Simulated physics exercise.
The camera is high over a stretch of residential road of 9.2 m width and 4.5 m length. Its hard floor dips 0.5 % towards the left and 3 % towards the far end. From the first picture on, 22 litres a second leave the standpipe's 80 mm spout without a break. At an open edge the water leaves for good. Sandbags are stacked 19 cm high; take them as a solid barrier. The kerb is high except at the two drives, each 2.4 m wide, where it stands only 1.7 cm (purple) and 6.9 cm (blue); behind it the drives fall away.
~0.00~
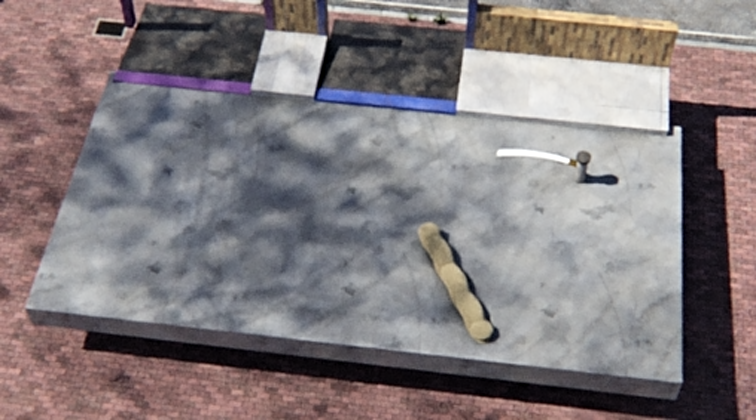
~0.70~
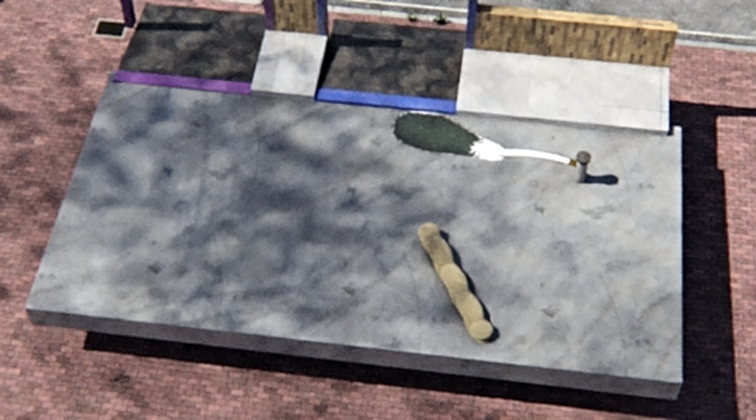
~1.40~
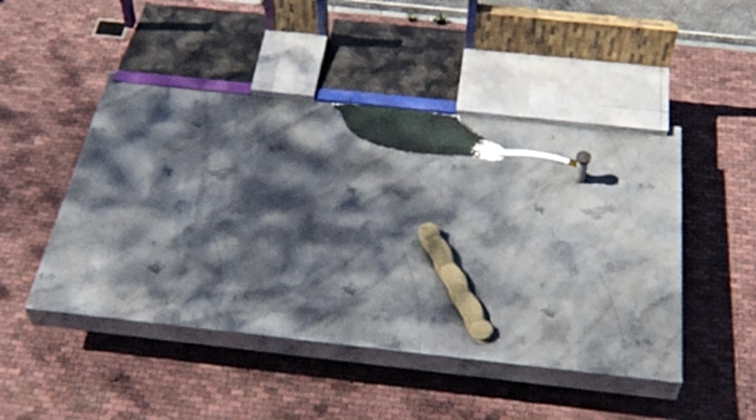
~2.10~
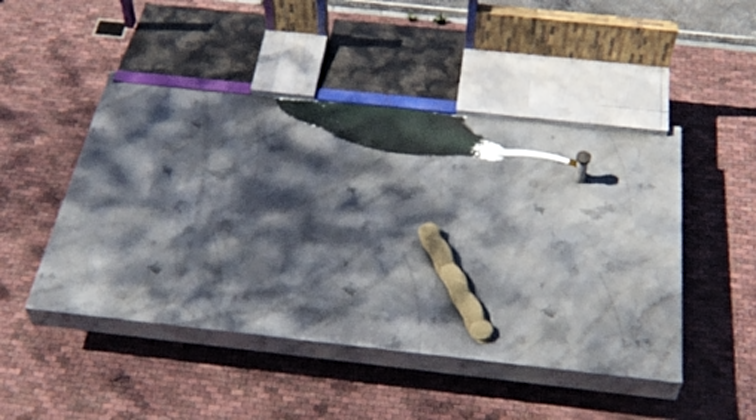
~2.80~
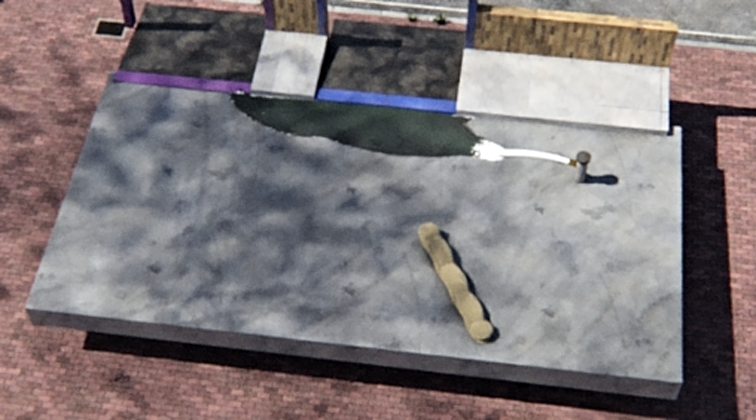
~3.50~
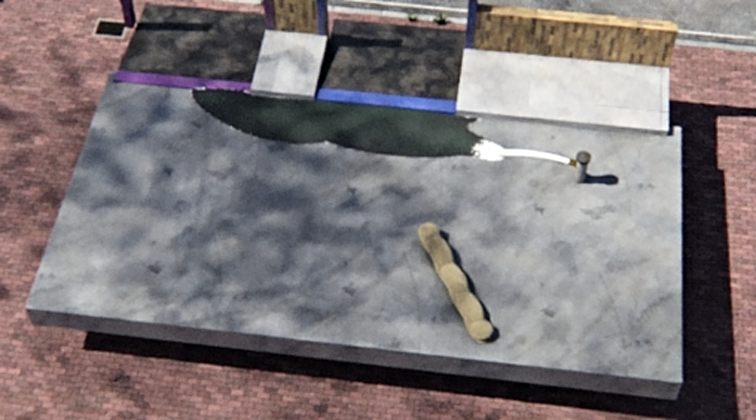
A large grey slab lay in dappled shade with a tan, lumpy roll on it, while a small spout shot out white water that spread leftward in a dark, lengthening patch along the far edge.
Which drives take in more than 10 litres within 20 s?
One by one: At the purple driveway it passes the limit; at the blue driveway it does not reach the limit.
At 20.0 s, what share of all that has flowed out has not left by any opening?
Roughly 38 in a hundred.
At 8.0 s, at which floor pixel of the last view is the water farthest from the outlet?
At about (118, 89).
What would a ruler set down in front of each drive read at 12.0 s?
Depths in cm: Purple 3.5, blue 4.5.
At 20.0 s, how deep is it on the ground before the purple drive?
Some 3.5 cm.
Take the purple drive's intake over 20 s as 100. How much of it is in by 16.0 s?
Some 70 per cent by then.
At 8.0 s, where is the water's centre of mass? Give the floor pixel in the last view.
At about (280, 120).
After 5.0 s water covers 10 % of the floor and is deepest (4 cm) near (370, 114); purple driveway 2.4 cm at the lowered kerb, 0 L in, blue driveway 4.3 cm at the lowered kerb, 0 L in.
After 8.0 s water covers 15 % of the floor and is deepest (4 cm) near (370, 114); purple driveway 3.3 cm at the lowered kerb, 12 L in, blue driveway 4.3 cm at the lowered kerb, 0 L in.
After 12.0 s water covers 15 % of the floor and is deepest (4 cm) near (370, 114); purple driveway 3.5 cm at the lowered kerb, 44 L in, blue driveway 4.3 cm at the lowered kerb, 0 L in.
After 16.0 s water covers 15 % of the floor and is deepest (4 cm) near (370, 114); purple driveway 3.5 cm at the lowered kerb, 81 L in, blue driveway 4.3 cm at the lowered kerb, 0 L in.
After 20.0 s water covers 15 % of the floor and is deepest (4 cm) near (370, 114); purple driveway 3.5 cm at the lowered kerb, 119 L in, blue driveway 4.3 cm at the lowered kerb, 0 L in.
